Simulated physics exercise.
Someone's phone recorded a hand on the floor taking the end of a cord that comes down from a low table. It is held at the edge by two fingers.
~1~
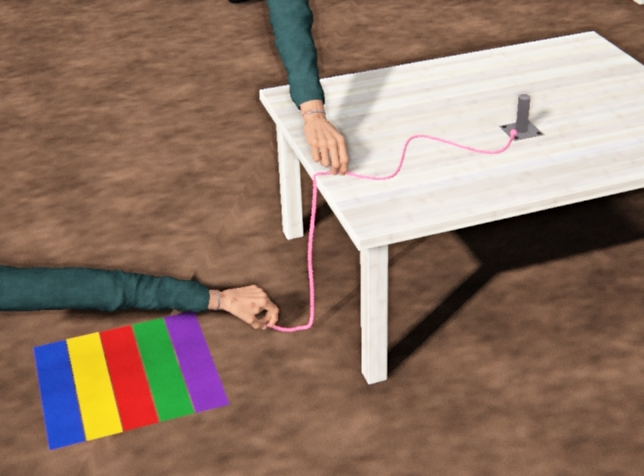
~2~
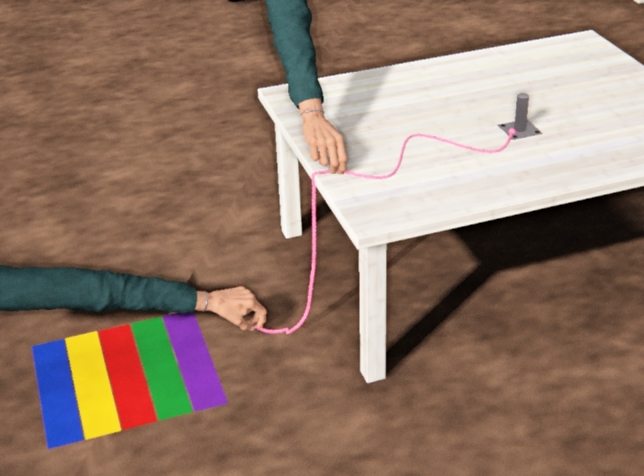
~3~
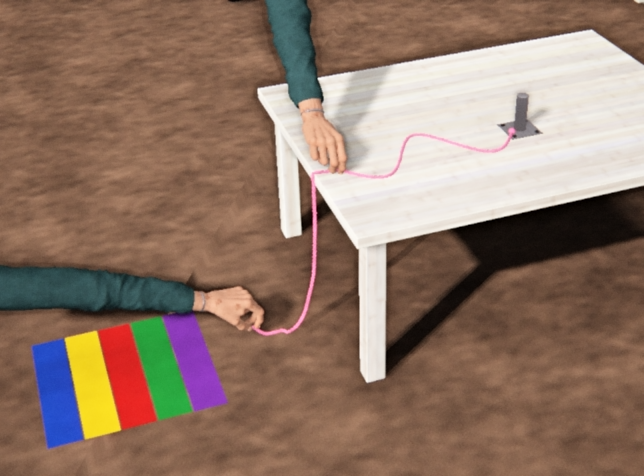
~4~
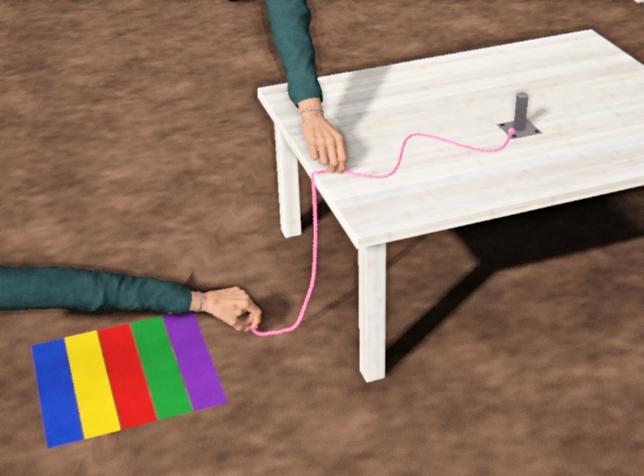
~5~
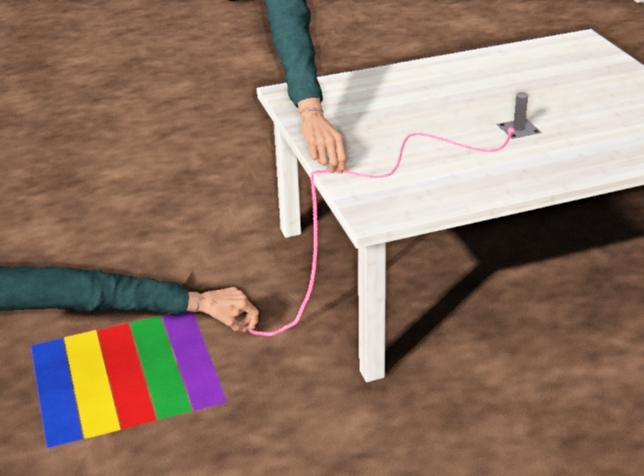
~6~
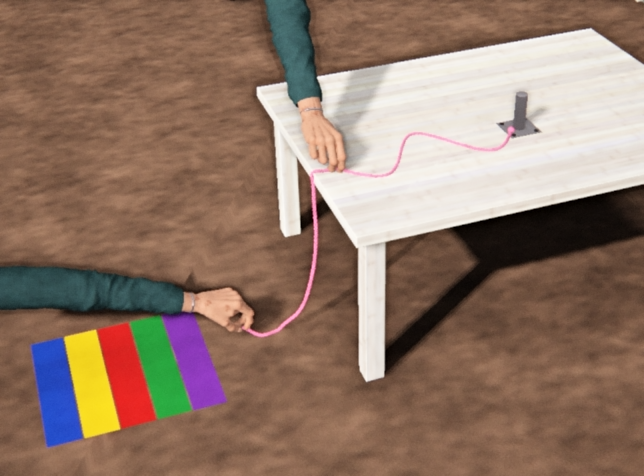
A hand near the floor draws the end of a pink cord slightly left beside a strip of coloured bands, while another hand's fingers keep the cord at the edge of a low white table, where it barely moves.
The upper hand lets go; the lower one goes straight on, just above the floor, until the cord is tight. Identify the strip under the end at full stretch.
Strip: Blue.
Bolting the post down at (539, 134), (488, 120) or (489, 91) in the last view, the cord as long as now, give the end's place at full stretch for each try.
Try by try, about (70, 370), (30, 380) and (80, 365).
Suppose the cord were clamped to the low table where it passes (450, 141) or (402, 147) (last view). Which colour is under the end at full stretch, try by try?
Yellow; red.
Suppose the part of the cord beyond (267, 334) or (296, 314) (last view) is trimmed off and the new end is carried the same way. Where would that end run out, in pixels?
It would be at (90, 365) in the first case and at (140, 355) in the second.
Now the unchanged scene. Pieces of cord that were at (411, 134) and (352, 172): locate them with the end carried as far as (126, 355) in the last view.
Approx. (390, 158); approx. (303, 212).
Early on, end near (126, 355); over red.
Midway, end near (80, 366); over yellow.
At the end of the slack, end near (54, 372); over blue. The blue one.
